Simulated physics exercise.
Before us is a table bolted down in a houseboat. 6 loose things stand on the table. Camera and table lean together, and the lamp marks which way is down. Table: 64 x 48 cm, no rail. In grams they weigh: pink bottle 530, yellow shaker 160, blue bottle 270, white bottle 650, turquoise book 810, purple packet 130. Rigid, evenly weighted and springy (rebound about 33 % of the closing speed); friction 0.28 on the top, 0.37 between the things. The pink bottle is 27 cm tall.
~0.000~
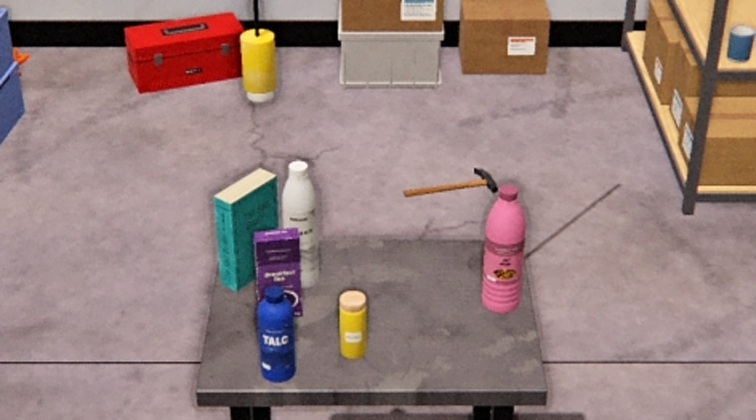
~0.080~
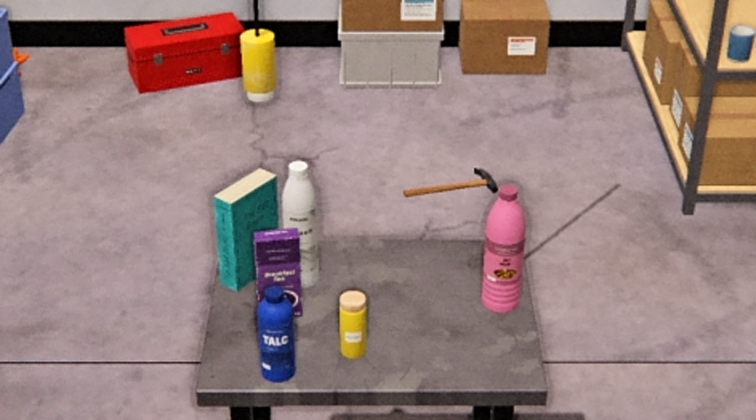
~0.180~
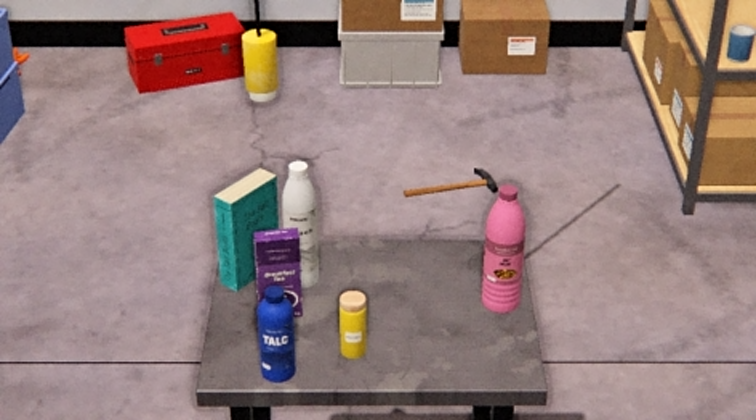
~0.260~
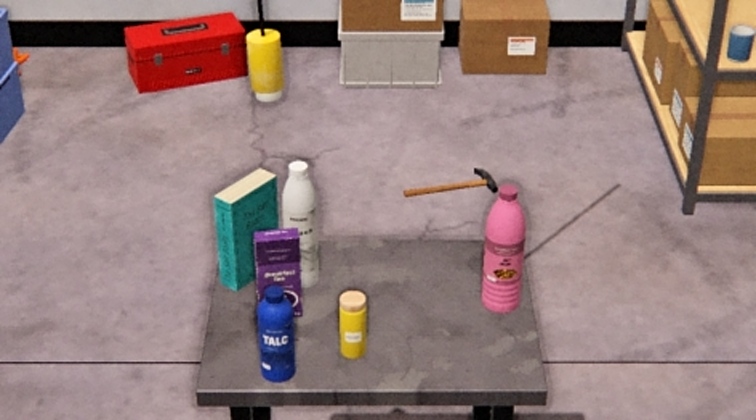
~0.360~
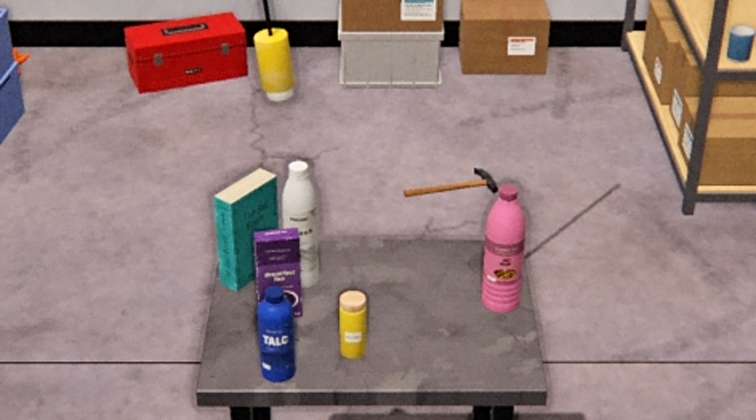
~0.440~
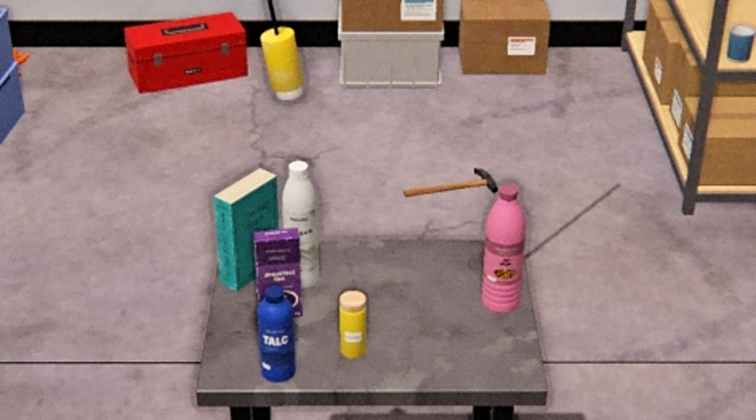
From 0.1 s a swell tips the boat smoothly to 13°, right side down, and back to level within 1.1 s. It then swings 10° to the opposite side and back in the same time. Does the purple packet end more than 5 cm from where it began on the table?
The purple packet holds its spot.
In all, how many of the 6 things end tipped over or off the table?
0 of them.
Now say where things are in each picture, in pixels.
The first frame shows boat level; purple packet (279, 275); pink bottle (505, 248).
The second frame shows boat level; blue bottle (277, 333); white bottle (300, 225).
The third frame shows boat level; turquoise book (248, 230); pink bottle (505, 248).
The fourth frame shows boat heeled 3°, right side down; yellow shaker (353, 325); blue bottle (277, 333).
The fifth frame shows boat heeled 6°, right side down; white bottle (300, 225); turquoise book (248, 230).
The sixth frame shows boat heeled 9°, right side down; purple packet (279, 275); pink bottle (505, 248).
Around 0.84 s, boat heeled 10°, right side down.
Around 1.44 s, boat heeled 4°, left side down.
Around 1.94 s, boat heeled 7°, left side down.
Around 2.54 s, boat level.
Finally (2.8 s), all 6 still in place (within 5 cm). Final places as that camera would see them, purple packet near (279, 275).
